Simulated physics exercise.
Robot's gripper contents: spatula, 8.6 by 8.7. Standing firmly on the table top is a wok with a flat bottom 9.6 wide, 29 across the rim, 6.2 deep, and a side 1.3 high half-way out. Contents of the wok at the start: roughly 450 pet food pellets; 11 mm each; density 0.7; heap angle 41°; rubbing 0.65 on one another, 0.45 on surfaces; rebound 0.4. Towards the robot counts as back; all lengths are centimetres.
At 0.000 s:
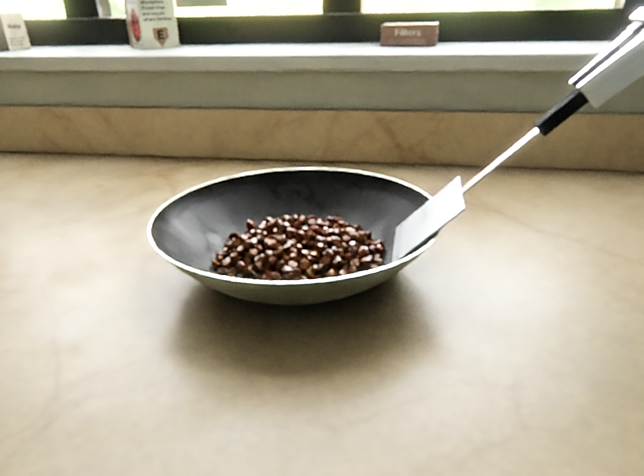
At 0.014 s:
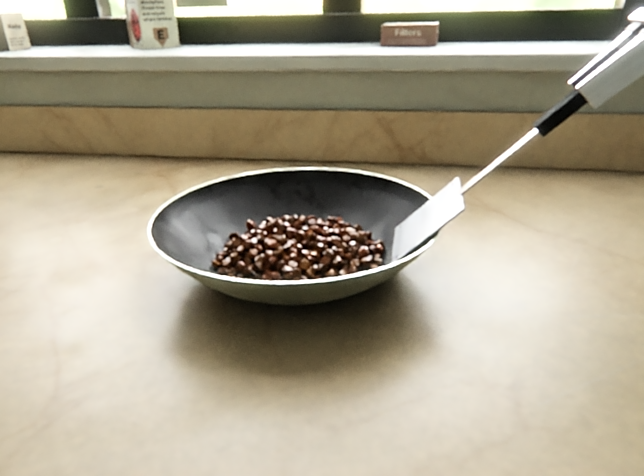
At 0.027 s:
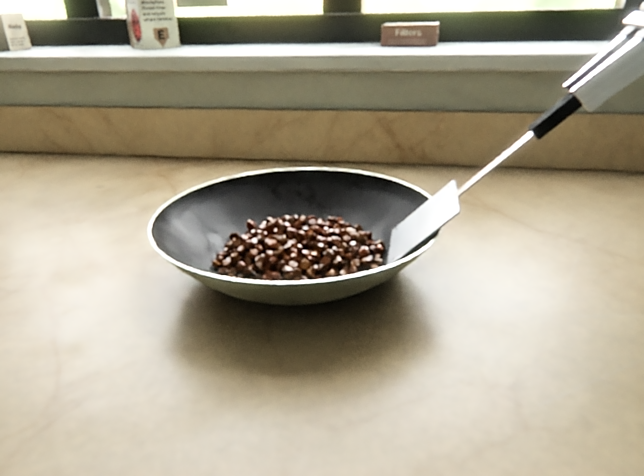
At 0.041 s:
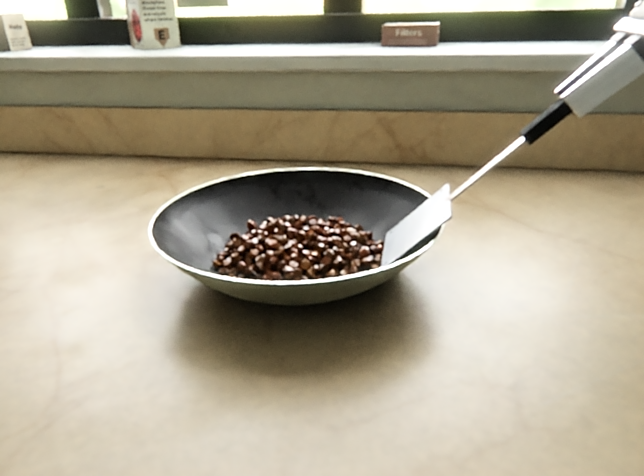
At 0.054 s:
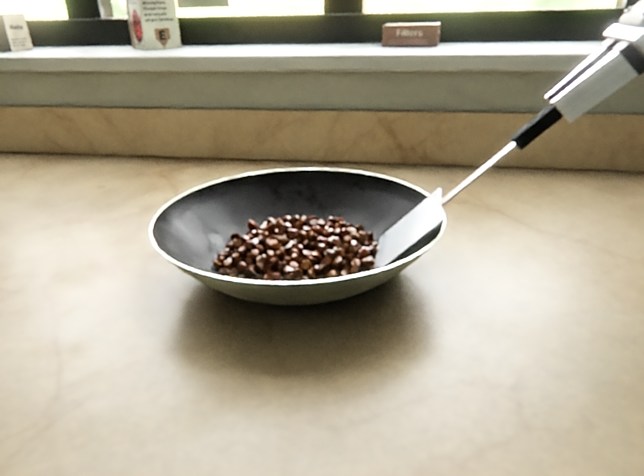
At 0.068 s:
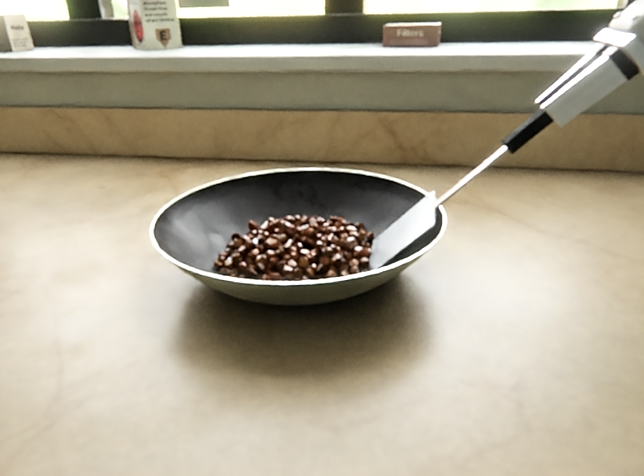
On a beige countertop below a window sill holding a few small packages, seen from slightly above by a still camera, sits a dark wok with a pale rim. Glossy brown pellets are heaped inside it, and a white and black robotic gripper at upper right holds a slanted, pale spatula against the wok's right side. The spatula slides slowly a short way left and down toward the pellets, which barely shift.
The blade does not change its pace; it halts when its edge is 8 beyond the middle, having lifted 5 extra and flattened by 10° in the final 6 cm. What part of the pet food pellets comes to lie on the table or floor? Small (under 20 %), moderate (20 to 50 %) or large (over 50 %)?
Small.
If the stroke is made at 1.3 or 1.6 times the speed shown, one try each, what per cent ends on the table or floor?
Some 15 and 10 per cent.
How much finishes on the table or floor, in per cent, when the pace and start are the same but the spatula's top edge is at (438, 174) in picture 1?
Around 5 percent ends up on the table or floor.
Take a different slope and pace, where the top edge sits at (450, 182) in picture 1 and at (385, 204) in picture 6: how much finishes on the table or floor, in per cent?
Roughly 25 %.
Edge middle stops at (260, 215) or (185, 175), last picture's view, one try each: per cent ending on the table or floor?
Estimates, in order: 0 % and 30 %.
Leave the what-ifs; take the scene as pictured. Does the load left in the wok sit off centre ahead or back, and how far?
About 5.5 centimetres ahead.
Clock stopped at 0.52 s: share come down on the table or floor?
Share at that moment: Roughly 0 %.
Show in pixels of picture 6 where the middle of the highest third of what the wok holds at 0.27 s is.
It is centred at about (218, 224).
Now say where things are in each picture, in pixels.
In the first frame, spatula top edge at (462, 192), sloping 45°; upper third of the load around (300, 245), from x 215 to 380, top at y 220; 447 in the wok.
In the second frame, spatula top edge at (461, 192), sloping 45°; upper third of the load around (300, 245), from x 215 to 380, top at y 220.
In the third frame, spatula top edge at (457, 195), sloping 45°; upper third of the load around (301, 245), from x 215 to 380, top at y 220.
In the fourth frame, spatula top edge at (450, 199), sloping 45°; upper third of the load around (301, 245), from x 215 to 380, top at y 220.
In the fifth frame, spatula top edge at (442, 203), sloping 45°; upper third of the load around (302, 245), from x 220 to 380, top at y 220.
In the sixth frame, spatula top edge at (434, 207), sloping 45°; upper third of the load around (300, 244), from x 220 to 370, top at y 220; 447 in the wok.
After 0.17 s, sloping 45°, highest piece 5 above the table; 447 in the wok.
After 0.27 s, sloping 42°, highest piece 7 above the table; 447 in the wok.
After 0.52 s, sloping 35°, highest piece 7 above the table; 434 in the wok, 10 on the table or floor, 3 on the blade or in flight.
After 1.57 s, sloping 35°, highest piece 7 above the table; 433 in the wok, 14 on the table or floor.
At rest, 433 in the wok, 14 on the table or floor. That is 3 % on the table or floor.
